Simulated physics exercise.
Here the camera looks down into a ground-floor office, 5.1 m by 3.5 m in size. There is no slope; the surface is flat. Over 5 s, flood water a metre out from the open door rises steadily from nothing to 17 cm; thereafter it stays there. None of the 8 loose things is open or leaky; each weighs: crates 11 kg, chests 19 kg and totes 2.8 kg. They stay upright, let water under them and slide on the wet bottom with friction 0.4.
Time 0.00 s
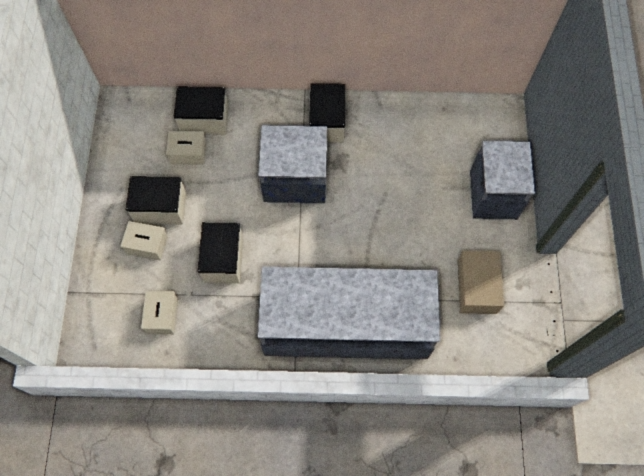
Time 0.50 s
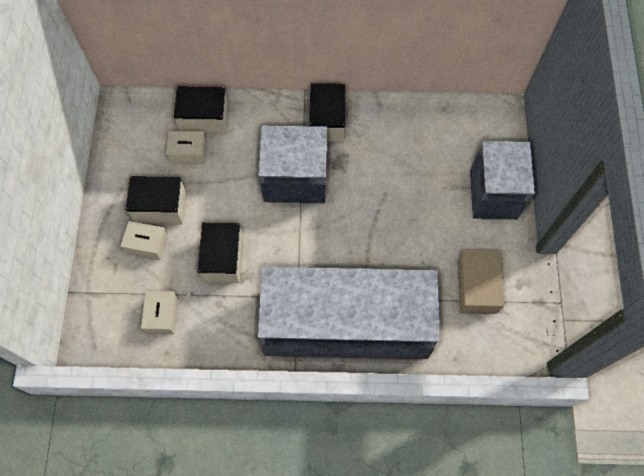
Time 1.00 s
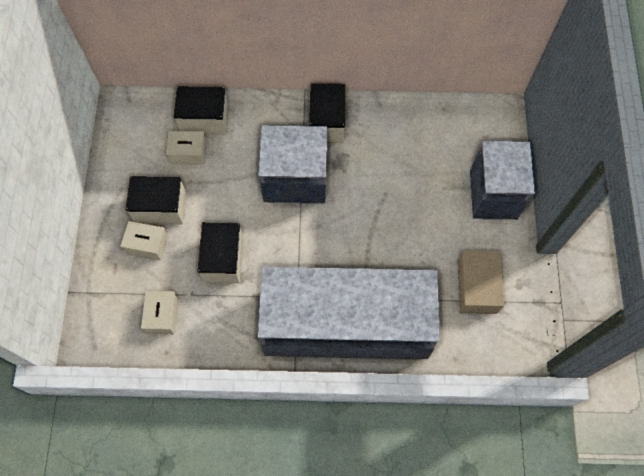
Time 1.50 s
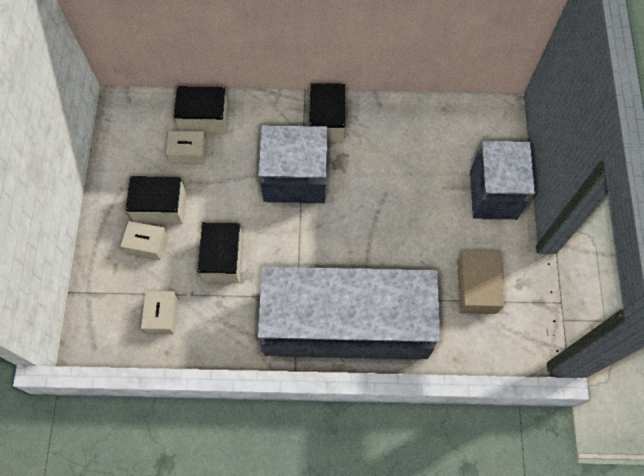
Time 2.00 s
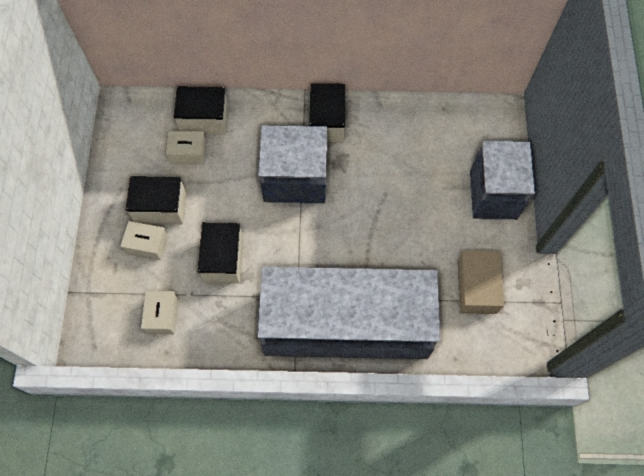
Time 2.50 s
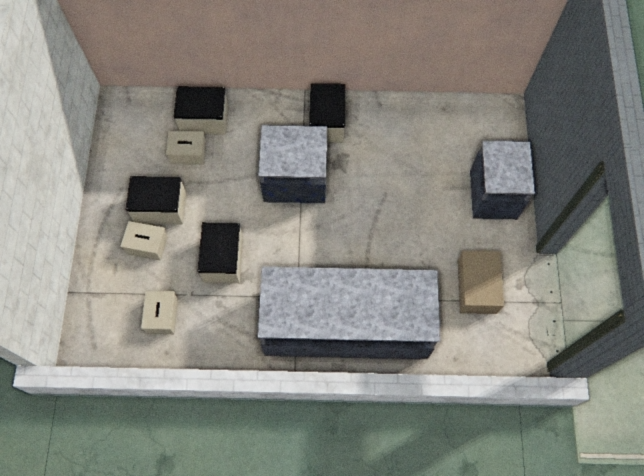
Ground-floor office seen from above, with greenish water covering the ground outside and just edging through the right-hand openings, boxes staying still.
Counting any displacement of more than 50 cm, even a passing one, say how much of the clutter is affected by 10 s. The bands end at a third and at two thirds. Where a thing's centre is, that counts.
Few of them.
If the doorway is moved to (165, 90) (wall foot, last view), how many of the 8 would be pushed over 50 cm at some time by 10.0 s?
That would give 5.
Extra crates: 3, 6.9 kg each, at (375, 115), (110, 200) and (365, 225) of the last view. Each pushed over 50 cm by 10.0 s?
Respectively, higher, lower and higher.
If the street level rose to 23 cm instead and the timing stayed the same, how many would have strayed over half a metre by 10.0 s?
That would make 4 of them.
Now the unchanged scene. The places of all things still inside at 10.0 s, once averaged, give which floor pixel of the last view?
It works out to somewhere near (199, 200) on the floor.
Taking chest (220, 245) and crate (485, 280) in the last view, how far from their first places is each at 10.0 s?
In turn: 0 cm, 250 cm.
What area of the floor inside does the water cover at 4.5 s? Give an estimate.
At that time the wet patch spans about 2.5 m2.
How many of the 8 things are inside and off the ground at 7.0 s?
Then: 0.
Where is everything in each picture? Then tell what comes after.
In the first frame, a crate at (483, 278), on the bottom; a chest at (219, 247), on the bottom; water covers 0.0 m2; 0 of 8 have shifted.
In the second frame, a crate at (483, 278), on the bottom; a chest at (219, 247) rests on the ground; 0.0 m2 under water; 0 of 8 have shifted.
In the third frame, a crate at (483, 278) rests on the ground; a chest at (219, 247) rests on the ground; water covers 0.0 m2; 0 of 8 have shifted.
In the fourth frame, a crate at (483, 278) rests on the ground; a chest at (219, 247), on the bottom; water covers 0.0 m2; 0 of 8 have shifted.
In the fifth frame, a crate at (483, 278), on the bottom; a chest at (219, 247), on the bottom; water covers 0.0 m2; 0 of 8 have shifted.
In the sixth frame, a crate at (483, 278), on the bottom; a chest at (219, 247), on the bottom; 0.1 m2 under water; 0 of 8 have shifted.
After 3.5 s 0 of 8 are over 50 cm from their spots; 0 afloat.
After 4.5 s 0 of 8 are over 50 cm from their spots; 0 afloat.
After 7.0 s 1 of 8 are over 50 cm from their spots; 0 afloat.
After 10.0 s 2 of 8 are over 50 cm from their spots, and 2 have been at some point; 1 afloat.
